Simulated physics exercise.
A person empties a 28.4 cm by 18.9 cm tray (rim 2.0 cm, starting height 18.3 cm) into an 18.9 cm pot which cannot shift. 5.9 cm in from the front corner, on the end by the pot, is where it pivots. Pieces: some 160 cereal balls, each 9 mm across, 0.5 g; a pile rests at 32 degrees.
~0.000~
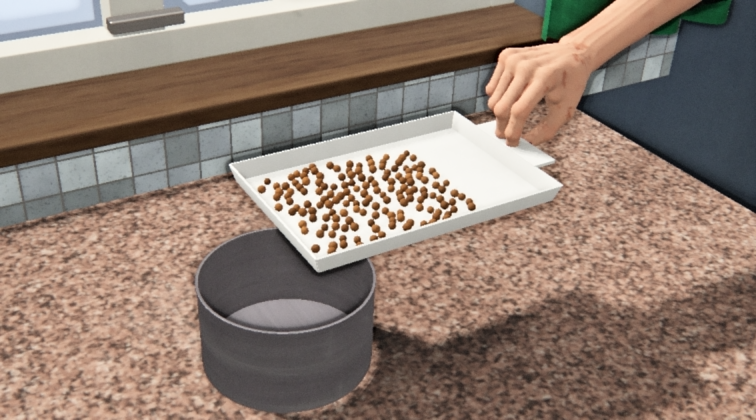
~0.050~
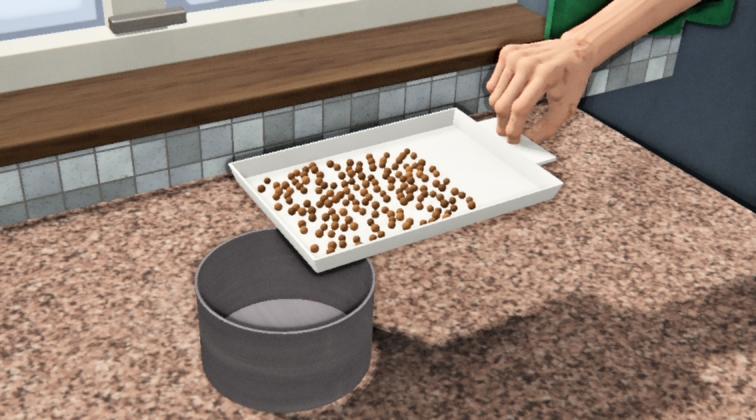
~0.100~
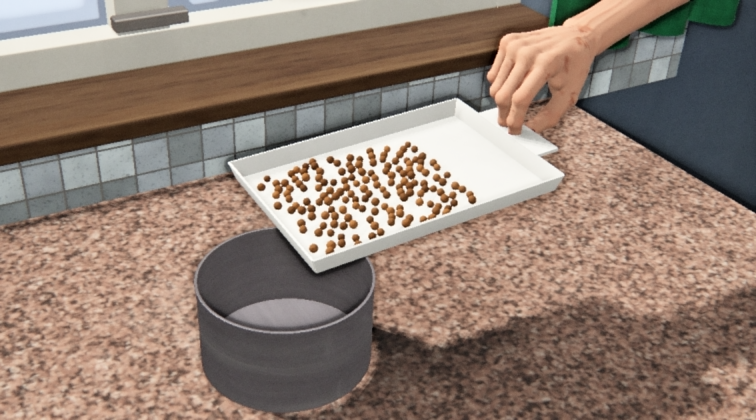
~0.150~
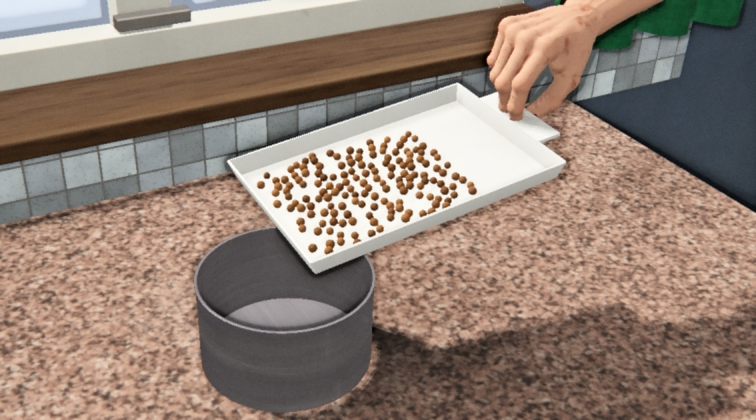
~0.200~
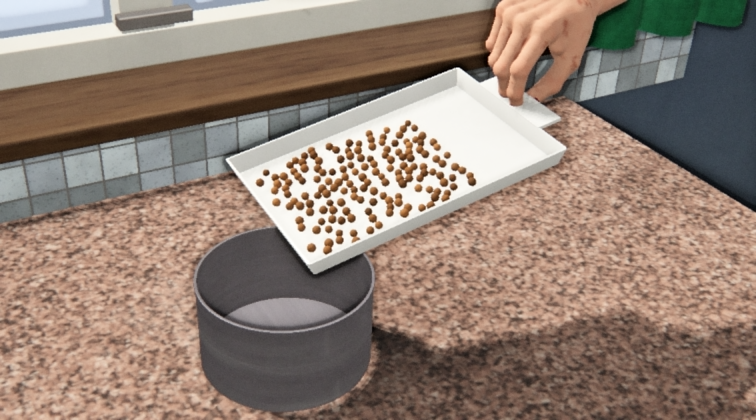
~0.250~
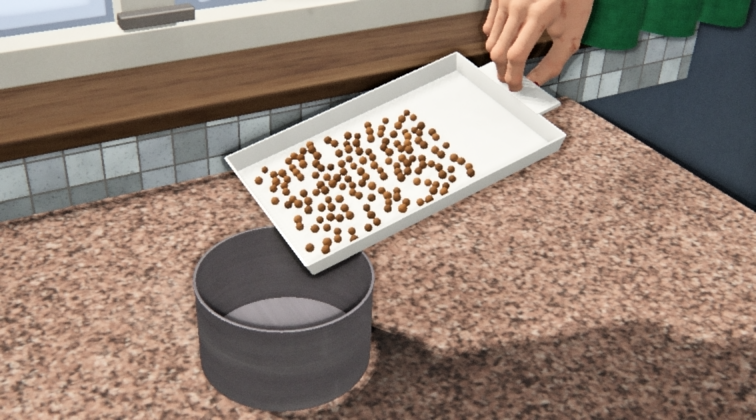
The clip opens on a hand holding the right end of a white tray of small brown balls, its left end above a dark gray pot on a speckled countertop. The hand raises that end, gradually tilting the tray down toward the pot, while the balls stay spread across its surface.
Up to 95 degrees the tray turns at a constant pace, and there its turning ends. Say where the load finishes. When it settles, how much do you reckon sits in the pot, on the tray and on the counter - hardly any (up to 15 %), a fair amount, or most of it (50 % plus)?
I reckon pot: A fair amount; tray: Hardly any; counter: Most of it.
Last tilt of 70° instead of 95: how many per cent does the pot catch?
I'd say close to 0 percent.
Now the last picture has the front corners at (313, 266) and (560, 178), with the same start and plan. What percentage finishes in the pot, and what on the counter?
Pot 35; counter 65.
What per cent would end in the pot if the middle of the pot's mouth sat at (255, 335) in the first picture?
Close to 95 in a hundred.
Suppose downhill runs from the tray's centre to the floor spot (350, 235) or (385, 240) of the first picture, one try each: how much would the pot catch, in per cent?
25 and 30 %.
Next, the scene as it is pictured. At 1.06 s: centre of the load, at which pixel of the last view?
Around (288, 214).
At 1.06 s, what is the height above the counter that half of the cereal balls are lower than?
Roughly 22 centimetres, more or less.
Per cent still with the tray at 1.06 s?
It's roughly 90 percent.
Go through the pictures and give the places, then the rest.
The first picture shows tray tilt 0 degrees, front corners at (319, 254) and (554, 184); middle of the pieces at (364, 194); pot at (286, 276).
The second picture shows tray tilt 1 degrees, front corners at (317, 255) and (555, 182); middle of the pieces at (364, 193).
The third picture shows tray tilt 3 degrees, front corners at (316, 255) and (556, 174), lowest corner left front; middle of the pieces at (364, 189).
The fourth picture shows tray tilt 7 degrees, front corners at (314, 257) and (558, 161), lowest corner left front; middle of the pieces at (364, 183).
The fifth picture shows tray tilt 11 degrees, front corners at (312, 258) and (558, 148), lowest corner left front; middle of the pieces at (363, 177).
The sixth picture shows tray tilt 15 degrees, front corners at (309, 259) and (557, 135), lowest corner left front; middle of the pieces at (361, 172); pot at (285, 274). Its pace works out near 80 degrees a second.
After 0.73 s, tilt 53 degrees; the tray holds 100 %, the pot 0 %.
After 1.06 s, tilt 79 degrees; the tray holds 90 %, the pot 0 %.
Then, at 1.48 s, tilt 95 degrees; the tray holds 15 %, the pot 15 %.
At rest (2.4 s), pot 40 %, tray 0 %, counter 60 %.
